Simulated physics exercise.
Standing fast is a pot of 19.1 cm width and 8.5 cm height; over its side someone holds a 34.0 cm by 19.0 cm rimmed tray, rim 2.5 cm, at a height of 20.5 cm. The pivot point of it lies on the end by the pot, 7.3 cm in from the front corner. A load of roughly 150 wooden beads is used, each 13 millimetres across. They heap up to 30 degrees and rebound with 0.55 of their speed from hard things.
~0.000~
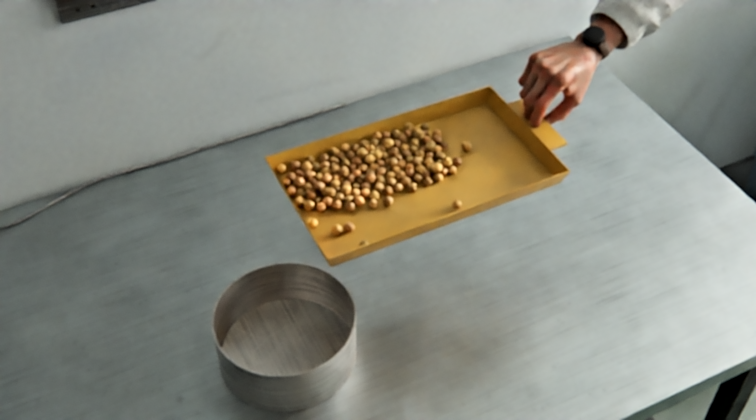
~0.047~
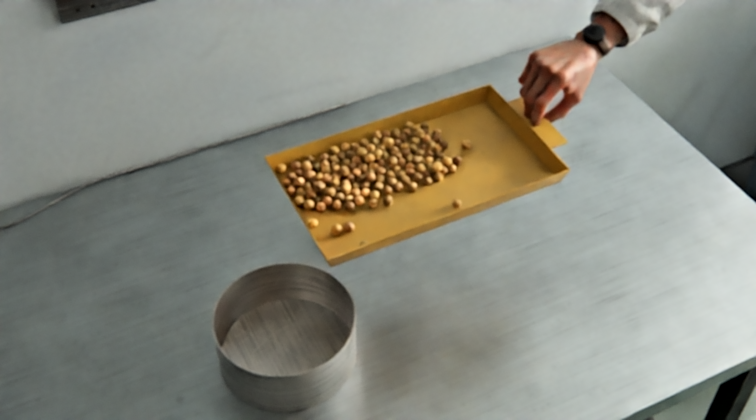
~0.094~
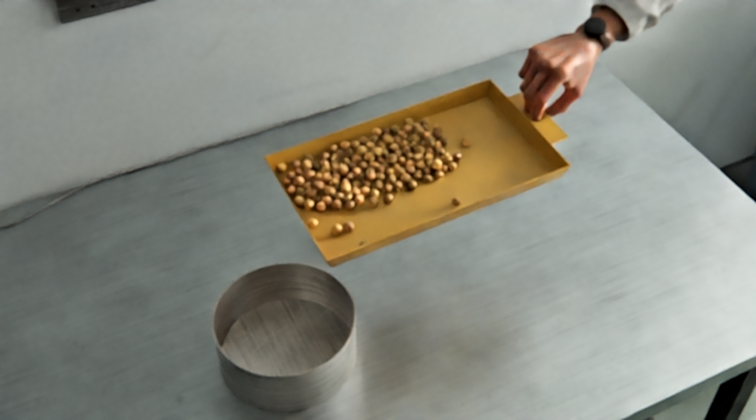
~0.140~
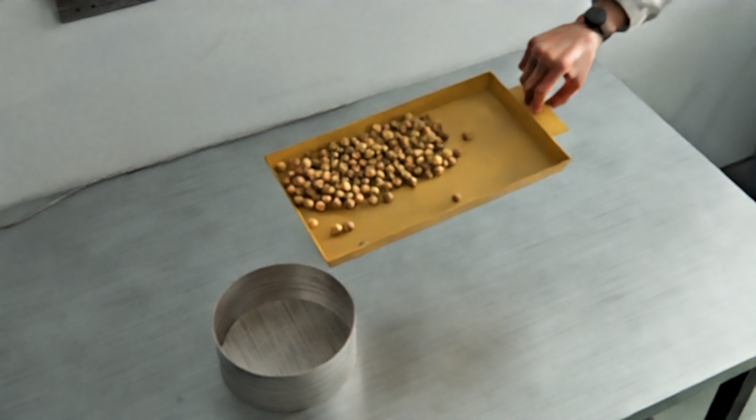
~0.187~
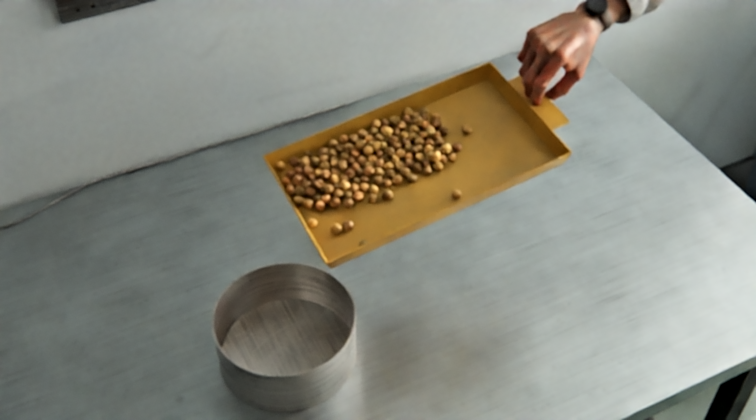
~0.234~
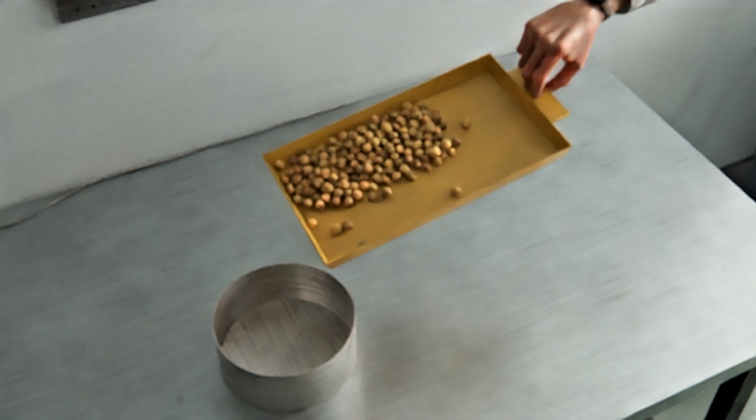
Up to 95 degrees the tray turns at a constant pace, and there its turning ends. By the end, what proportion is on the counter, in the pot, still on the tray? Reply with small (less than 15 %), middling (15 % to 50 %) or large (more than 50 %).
Counter - small, pot - large, tray - small.
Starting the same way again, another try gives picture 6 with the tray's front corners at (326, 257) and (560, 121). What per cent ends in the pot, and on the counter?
Pot: 80, counter: 20.
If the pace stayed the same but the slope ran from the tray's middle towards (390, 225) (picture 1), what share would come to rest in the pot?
My best guess is some 80 per cent.
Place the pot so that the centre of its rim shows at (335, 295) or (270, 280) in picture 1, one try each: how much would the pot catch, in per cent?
In order, about 50 and about 40 per cent.
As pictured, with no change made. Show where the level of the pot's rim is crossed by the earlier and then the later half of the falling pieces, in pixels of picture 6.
Early: About (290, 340); late: About (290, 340).
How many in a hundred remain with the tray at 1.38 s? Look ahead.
Roughly 95 percent of the load, I'd say.
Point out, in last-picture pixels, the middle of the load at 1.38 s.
Expected load position: Near (312, 208).
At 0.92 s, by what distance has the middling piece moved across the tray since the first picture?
By then it sits near 8 cm from where it began.
After 0.92 s, tilt 50 degrees; the tray holds 100 %, the pot 0 %.
After 1.38 s, tilt 76 degrees; the tray holds 95 %, the pot 5 %.
After 1.92 s, tilt 95 degrees; the tray holds 0 %, the pot 90 %.
At rest (2.6 s), counter 5 %, pot 95 %, tray 0 %.
